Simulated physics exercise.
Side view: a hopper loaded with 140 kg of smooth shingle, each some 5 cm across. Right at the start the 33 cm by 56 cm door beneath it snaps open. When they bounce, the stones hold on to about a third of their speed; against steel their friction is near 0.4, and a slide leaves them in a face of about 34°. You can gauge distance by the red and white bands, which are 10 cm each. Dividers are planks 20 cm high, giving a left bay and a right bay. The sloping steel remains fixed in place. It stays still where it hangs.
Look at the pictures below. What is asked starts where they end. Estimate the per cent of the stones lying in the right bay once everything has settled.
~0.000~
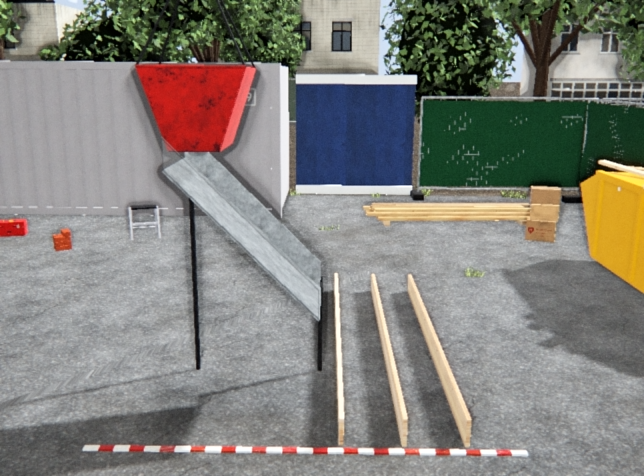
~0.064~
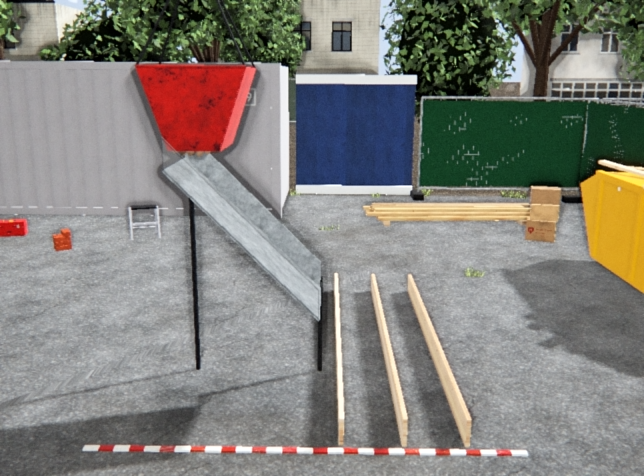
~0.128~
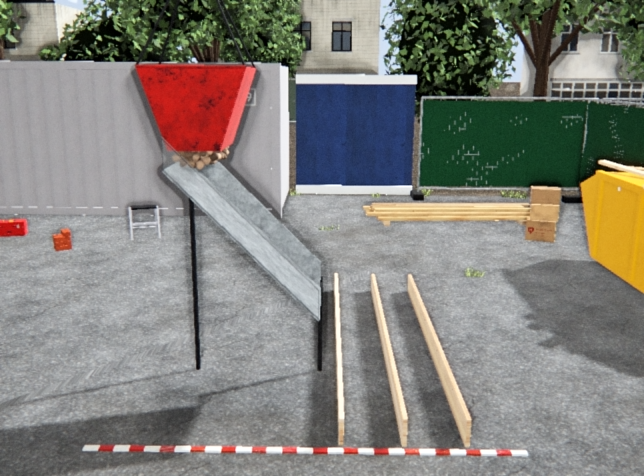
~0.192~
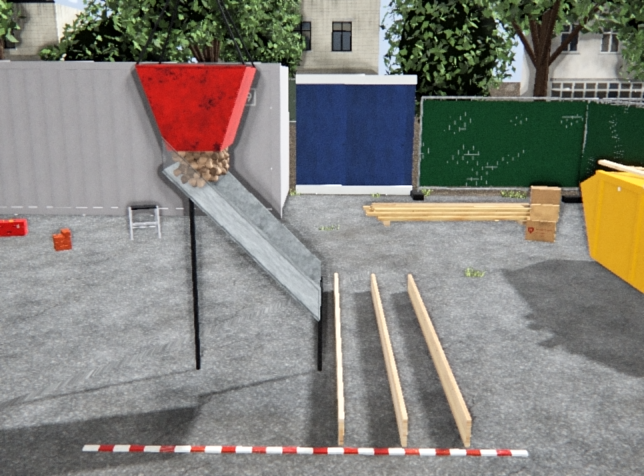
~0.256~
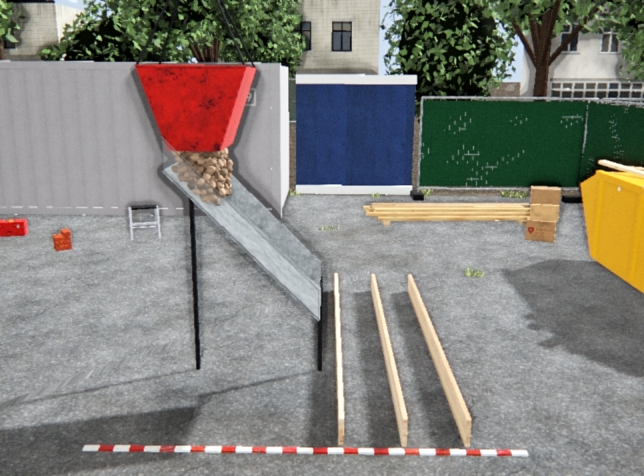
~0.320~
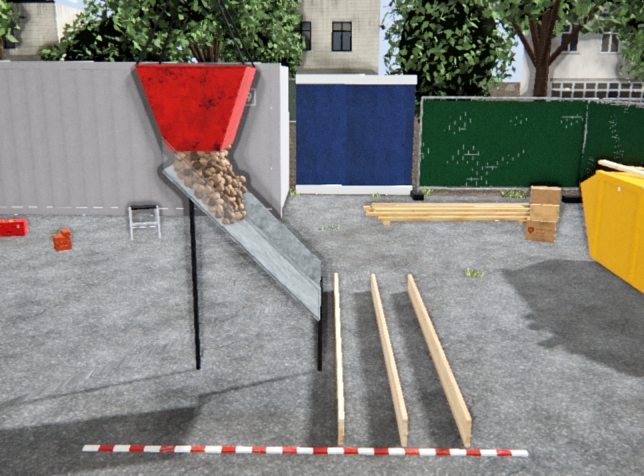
I would say 25 per cent ends up in the right bay.
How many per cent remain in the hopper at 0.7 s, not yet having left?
Close to 0 percent has not yet come out.
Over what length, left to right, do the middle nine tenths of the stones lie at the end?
Roughly 70 cm.
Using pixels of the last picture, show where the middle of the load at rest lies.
About (378, 392).
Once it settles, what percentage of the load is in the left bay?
I'd put it at roughly 75 in a hundred.
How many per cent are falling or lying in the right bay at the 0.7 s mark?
By then I'd say close to 0 per cent.
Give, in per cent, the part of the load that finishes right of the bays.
I'd say around 0 per cent.
After 0.7 s, 0 % in the hopper, 84 % on the steel, 9 % falling or lying left of the bays, 7 % falling or lying in the left bay; the stones farthest right are at (375, 362).
After 1.1 s, 0 % in the hopper, 16 % on the steel, 8 % falling or lying left of the bays, 63 % falling or lying in the left bay, 12 % falling or lying in the right bay; the stones farthest right are at (448, 391).
After 1.7 s, 0 % in the hopper, 74 % falling or lying in the left bay, 25 % falling or lying in the right bay, 1 % falling or lying right of the bays; the stones farthest right are at (494, 385).
After 2.6 s, 0 % in the hopper, 74 % falling or lying in the left bay, 25 % falling or lying in the right bay, 1 % falling or lying right of the bays; the stones farthest right are at (517, 384).
After 4.5 s, 0 % in the hopper, 74 % in the left bay, 25 % in the right bay, 1 % right of the bays; the stones farthest right are at (517, 384).
